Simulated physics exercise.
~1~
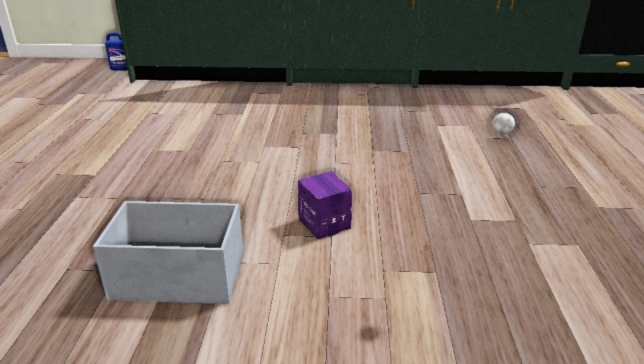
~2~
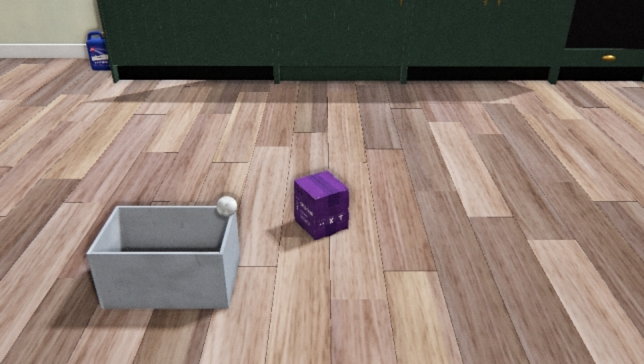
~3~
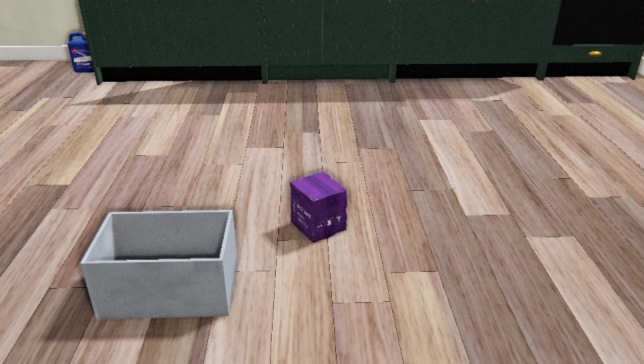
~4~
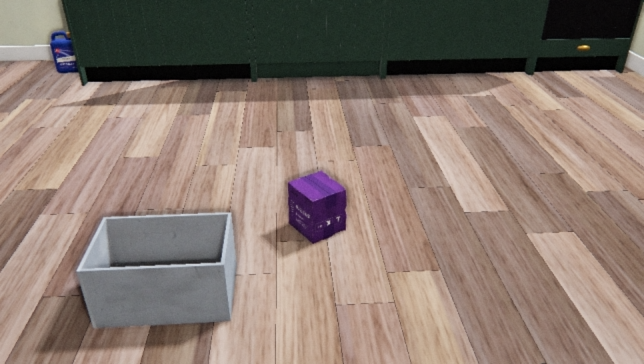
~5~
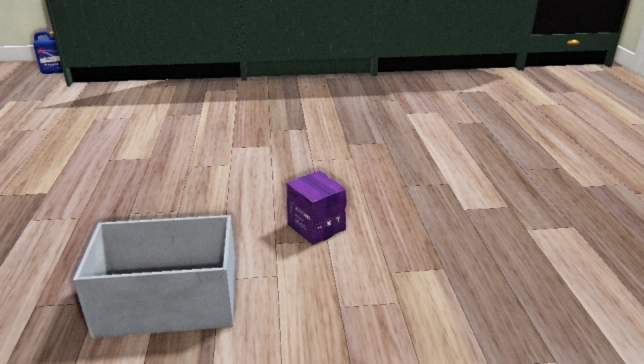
A grey open-topped box sits at the lower left of a wood-plank floor, seen from slightly above, with dark green cabinets along the back and a small blue container near the wall at the upper left. A purple parcel stands near the middle, and a small white ball is in the air toward the upper right. The ball travels left, passes the parcel and reaches the box's back right corner. It then drops inside, out of sight behind the grey walls. The view drifts gently sideways while the parcel stays put, and the ball remains hidden in the box at the end.
